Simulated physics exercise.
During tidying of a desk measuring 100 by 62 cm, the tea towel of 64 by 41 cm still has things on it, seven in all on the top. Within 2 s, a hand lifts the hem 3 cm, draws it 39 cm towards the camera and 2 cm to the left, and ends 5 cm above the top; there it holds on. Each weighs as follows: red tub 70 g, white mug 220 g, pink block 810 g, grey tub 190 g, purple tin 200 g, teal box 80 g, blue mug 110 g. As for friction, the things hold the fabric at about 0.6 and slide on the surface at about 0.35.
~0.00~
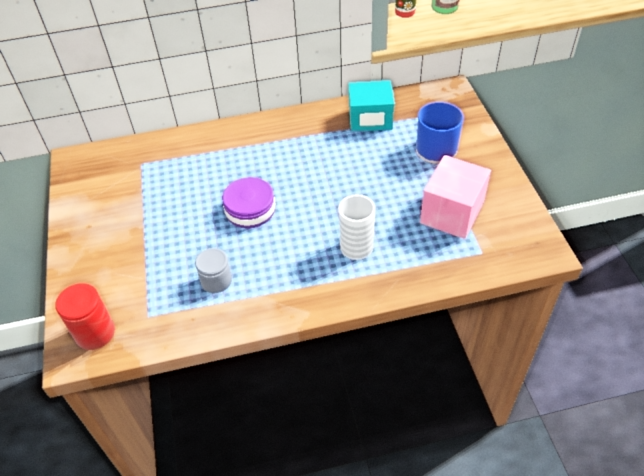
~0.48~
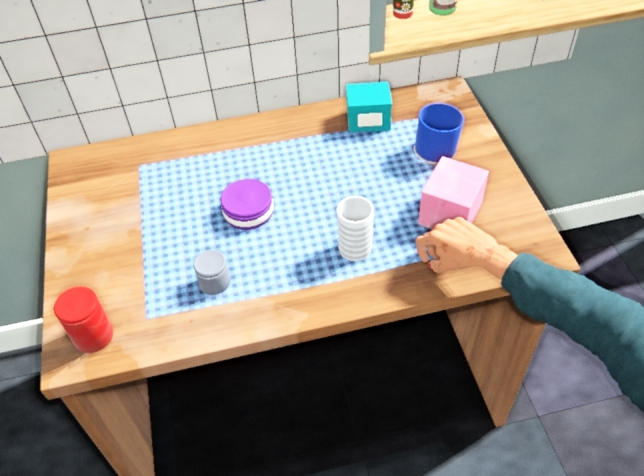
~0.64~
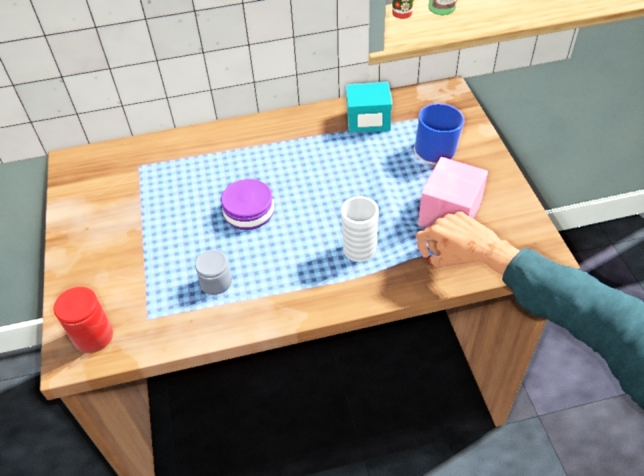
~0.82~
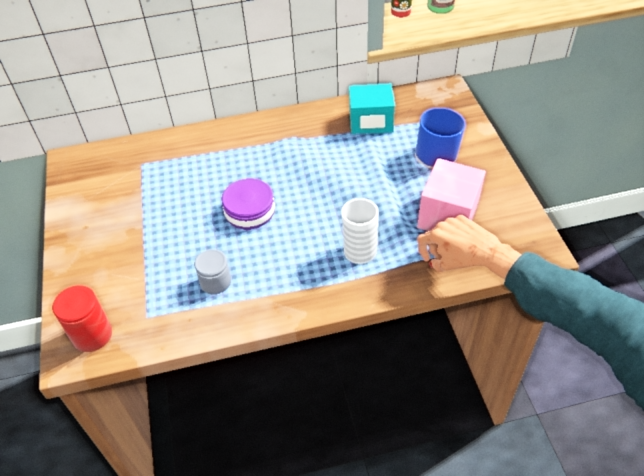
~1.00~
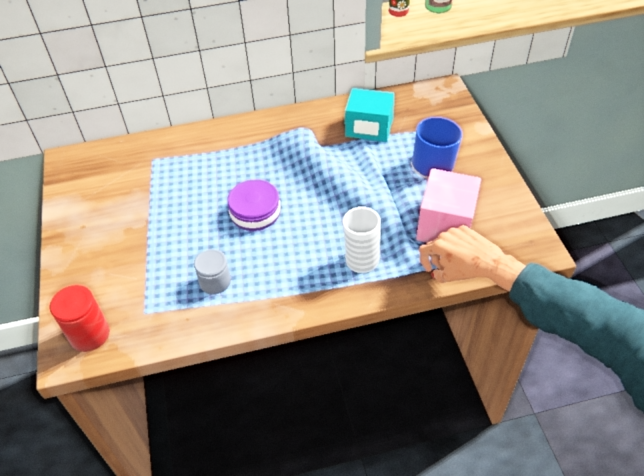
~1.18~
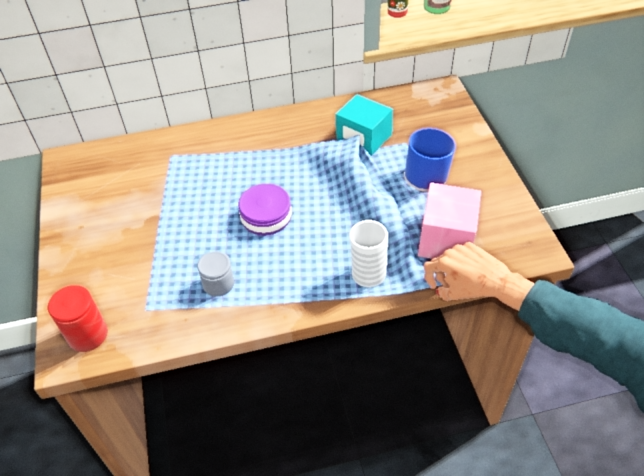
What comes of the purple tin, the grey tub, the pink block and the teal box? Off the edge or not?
In the end the purple tin never comes down. The grey tub fails to stay up. The pink block fails to stay up. The teal box never comes down.
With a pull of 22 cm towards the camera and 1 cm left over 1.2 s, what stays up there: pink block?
Result - pink block: Gone.
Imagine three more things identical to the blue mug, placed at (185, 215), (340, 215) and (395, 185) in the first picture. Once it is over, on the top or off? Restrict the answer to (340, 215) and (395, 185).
The first one tips off, and the other tips off.
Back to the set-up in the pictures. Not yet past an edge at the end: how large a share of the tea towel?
Some 50 in a hundred.
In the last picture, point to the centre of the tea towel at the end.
About (410, 323).
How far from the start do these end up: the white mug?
White mug: Off the top.
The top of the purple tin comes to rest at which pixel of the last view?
Near (361, 285).
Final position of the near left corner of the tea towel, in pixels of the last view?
(202, 358), roughly.
At 1.5 s, 90 % of the tea towel is still over the top; pink block 17 cm off its start, teal box 16 cm off its start, purple tin 13 cm off its start.
At 1.9 s, 70 % of the tea towel is still over the top; pink block over the edge, purple tin 24 cm off its start, teal box 23 cm off its start.
At 2.3 s, 55 % of the tea towel is still over the top; pink block over the edge, purple tin 31 cm off its start at (357, 275), grey tub over the edge.
At 2.6 s, 50 % of the tea towel is still over the top; grey tub over the edge, pink block over the edge, purple tin 33 cm off its start.
At 4.2 s, 50 % of the tea towel is still over the top; grey tub over the edge, pink block over the edge, purple tin 33 cm off its start at (361, 285), teal box 23 cm off its start at (383, 164).
